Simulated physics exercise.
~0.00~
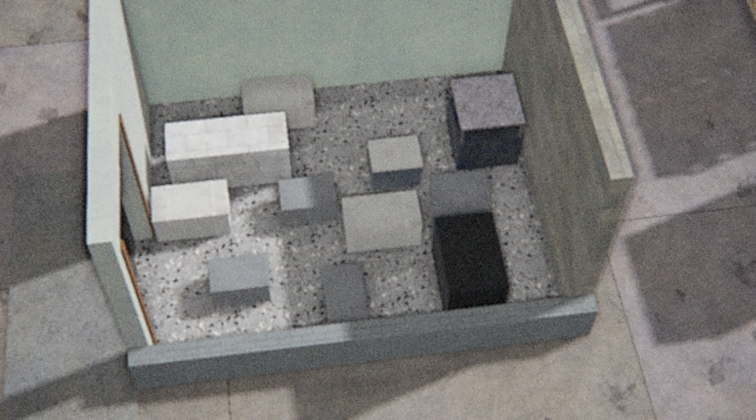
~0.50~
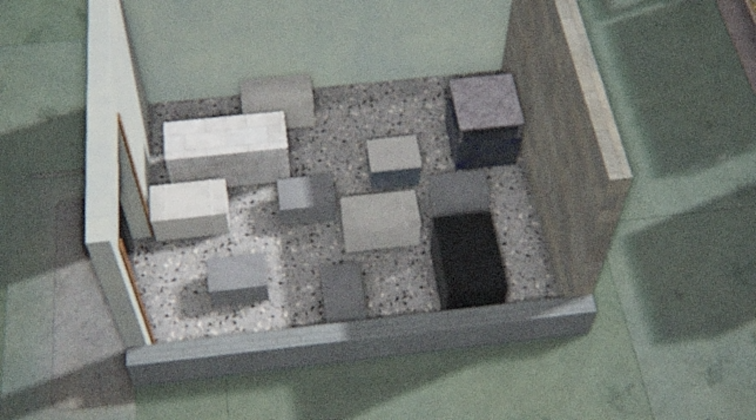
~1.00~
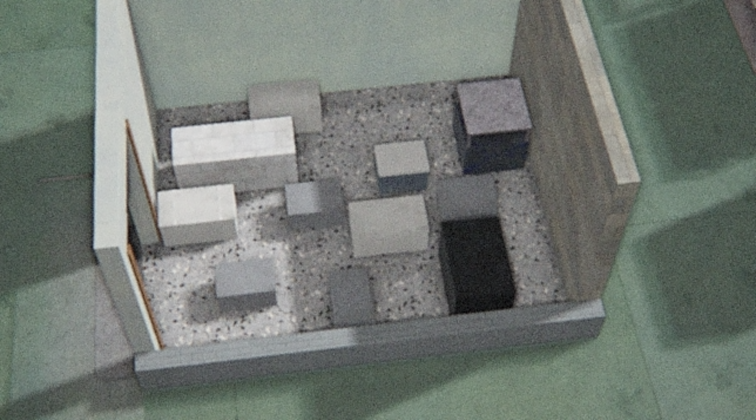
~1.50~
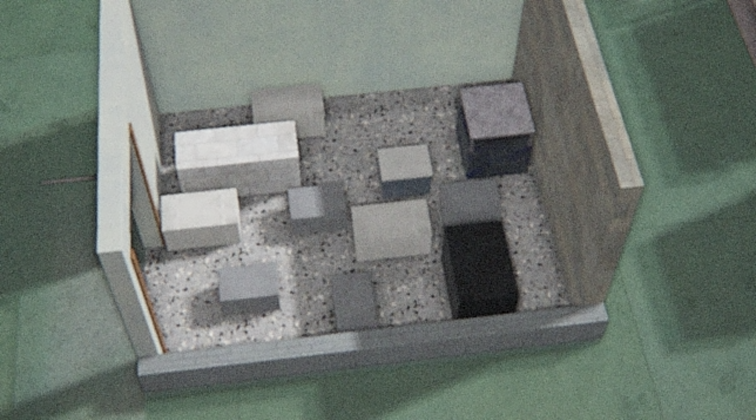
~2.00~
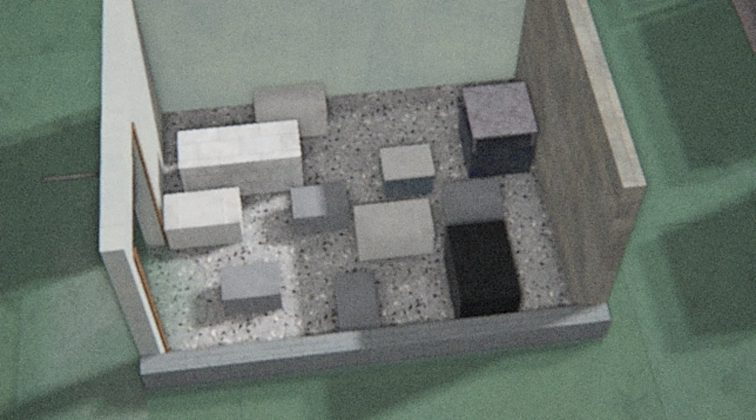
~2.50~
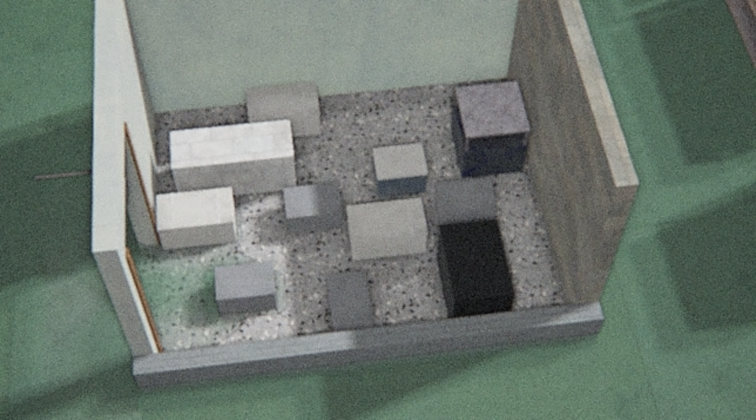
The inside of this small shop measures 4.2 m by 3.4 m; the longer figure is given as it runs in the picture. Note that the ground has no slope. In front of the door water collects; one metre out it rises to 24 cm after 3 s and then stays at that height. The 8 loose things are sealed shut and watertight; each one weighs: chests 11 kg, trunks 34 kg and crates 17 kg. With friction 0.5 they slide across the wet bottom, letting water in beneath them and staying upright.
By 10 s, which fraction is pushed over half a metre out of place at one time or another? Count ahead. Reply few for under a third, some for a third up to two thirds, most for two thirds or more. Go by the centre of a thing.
Most.
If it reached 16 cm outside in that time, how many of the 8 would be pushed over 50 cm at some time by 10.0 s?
Result: 5.
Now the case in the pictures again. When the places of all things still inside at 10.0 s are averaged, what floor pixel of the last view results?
Near (352, 161).
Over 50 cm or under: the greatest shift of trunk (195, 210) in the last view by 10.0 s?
Within.
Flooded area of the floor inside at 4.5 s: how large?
Wet area: Approx. 6.0 m2.
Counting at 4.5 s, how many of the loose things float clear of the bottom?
Total: 1.
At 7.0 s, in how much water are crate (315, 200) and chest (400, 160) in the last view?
Around 9 cm and 9 cm.
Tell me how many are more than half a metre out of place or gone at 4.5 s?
The number by then is 3.
After 3.5 s 0 of 8 are over 50 cm from their spots; 0 afloat.
After 4.5 s 3 of 8 are over 50 cm from their spots; 1 afloat.
After 7.0 s 6 of 8 are over 50 cm from their spots; 6 afloat.
After 10.0 s 7 of 8 are over 50 cm from their spots, and 7 have been at some point; 7 afloat.
